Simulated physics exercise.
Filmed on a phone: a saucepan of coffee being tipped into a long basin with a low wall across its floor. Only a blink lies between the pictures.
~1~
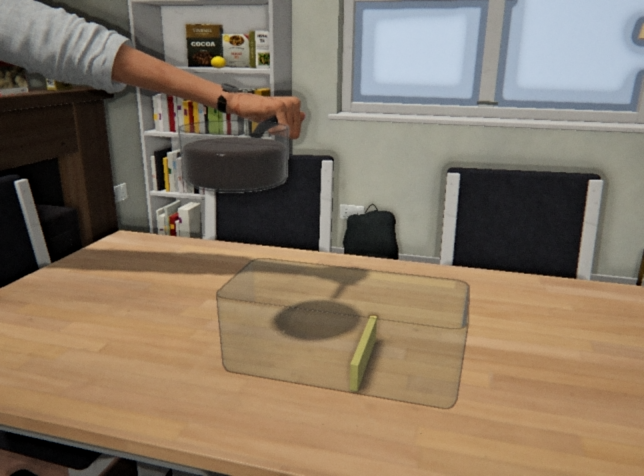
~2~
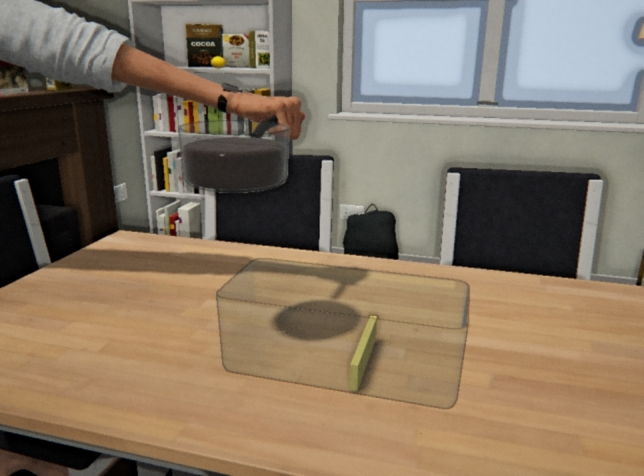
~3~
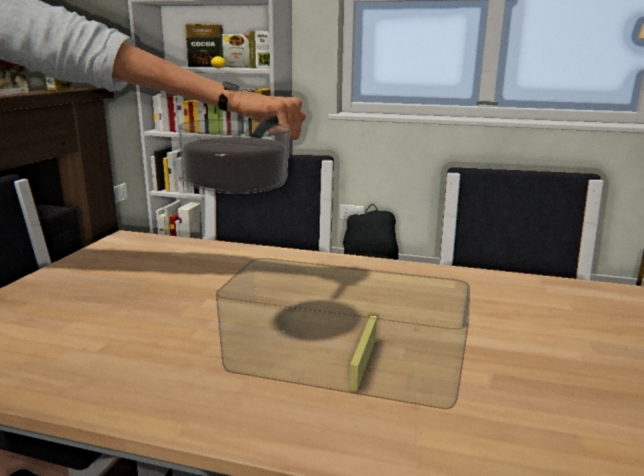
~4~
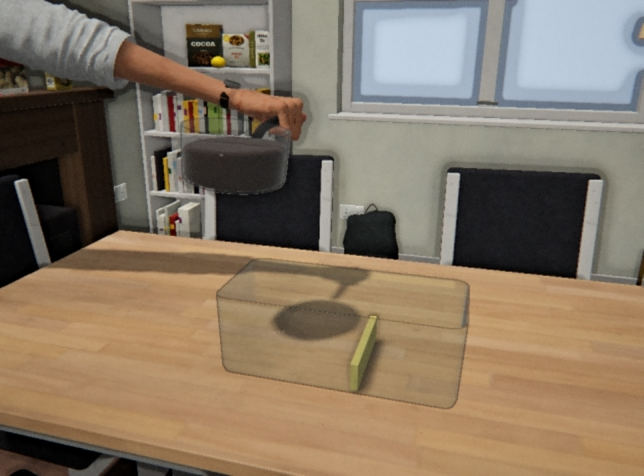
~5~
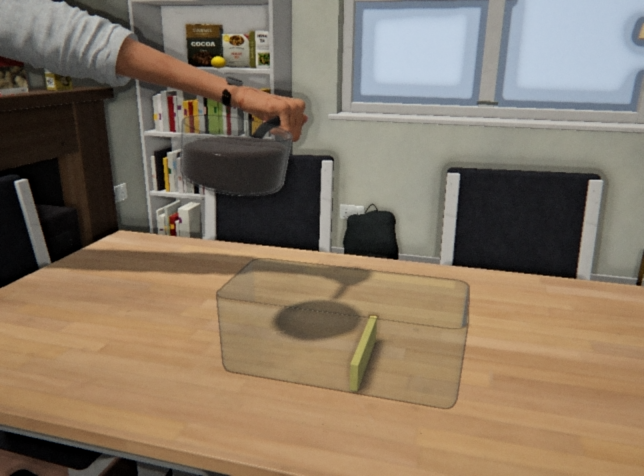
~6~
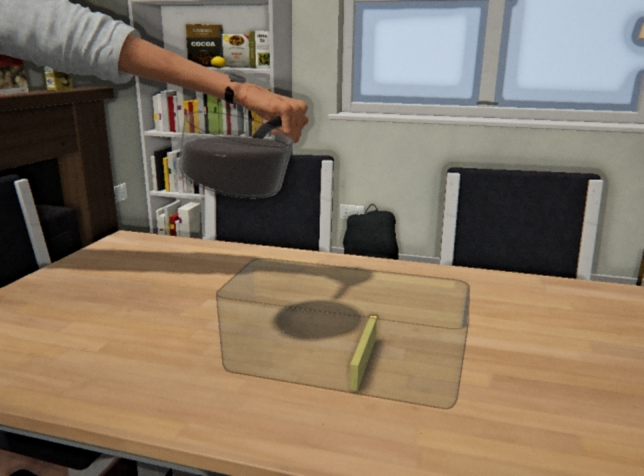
In a room with a bookshelf and dark chairs, a hand held a dark pan above a clear basin with a low yellow-green wall on a wooden table, then slowly tilted it slightly rightward.
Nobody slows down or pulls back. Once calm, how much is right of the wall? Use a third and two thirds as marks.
The share right of the wall is not even a third.
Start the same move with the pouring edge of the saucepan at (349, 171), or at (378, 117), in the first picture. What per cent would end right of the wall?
Near 70 % and 85 %.
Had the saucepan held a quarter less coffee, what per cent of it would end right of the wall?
Close to 5 per cent.
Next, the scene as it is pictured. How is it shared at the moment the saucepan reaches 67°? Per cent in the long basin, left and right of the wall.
Left about 5, right about 0.
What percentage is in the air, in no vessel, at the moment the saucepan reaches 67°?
Some 35 per cent.
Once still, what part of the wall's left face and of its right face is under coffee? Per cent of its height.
Left: 60 %. Right: 0 %.
A moment on, the saucepan is tipped part way and 61 per cent is still to pour, 5 is left of the wall and 0 right of it.
Next, the saucepan is tipped on its side and 14 per cent is still to pour, 68 is left of the wall and 1 right of it.
Then the saucepan is tipped right over and 1 per cent is still to pour, 91 is left of the wall and 3 right of it.
Later the saucepan is tipped right over and 0 per cent is still to pour, 95 is left of the wall and 4 right of it.
In the end 95 per cent lies left of the wall, 4 right of it and 1 outside.
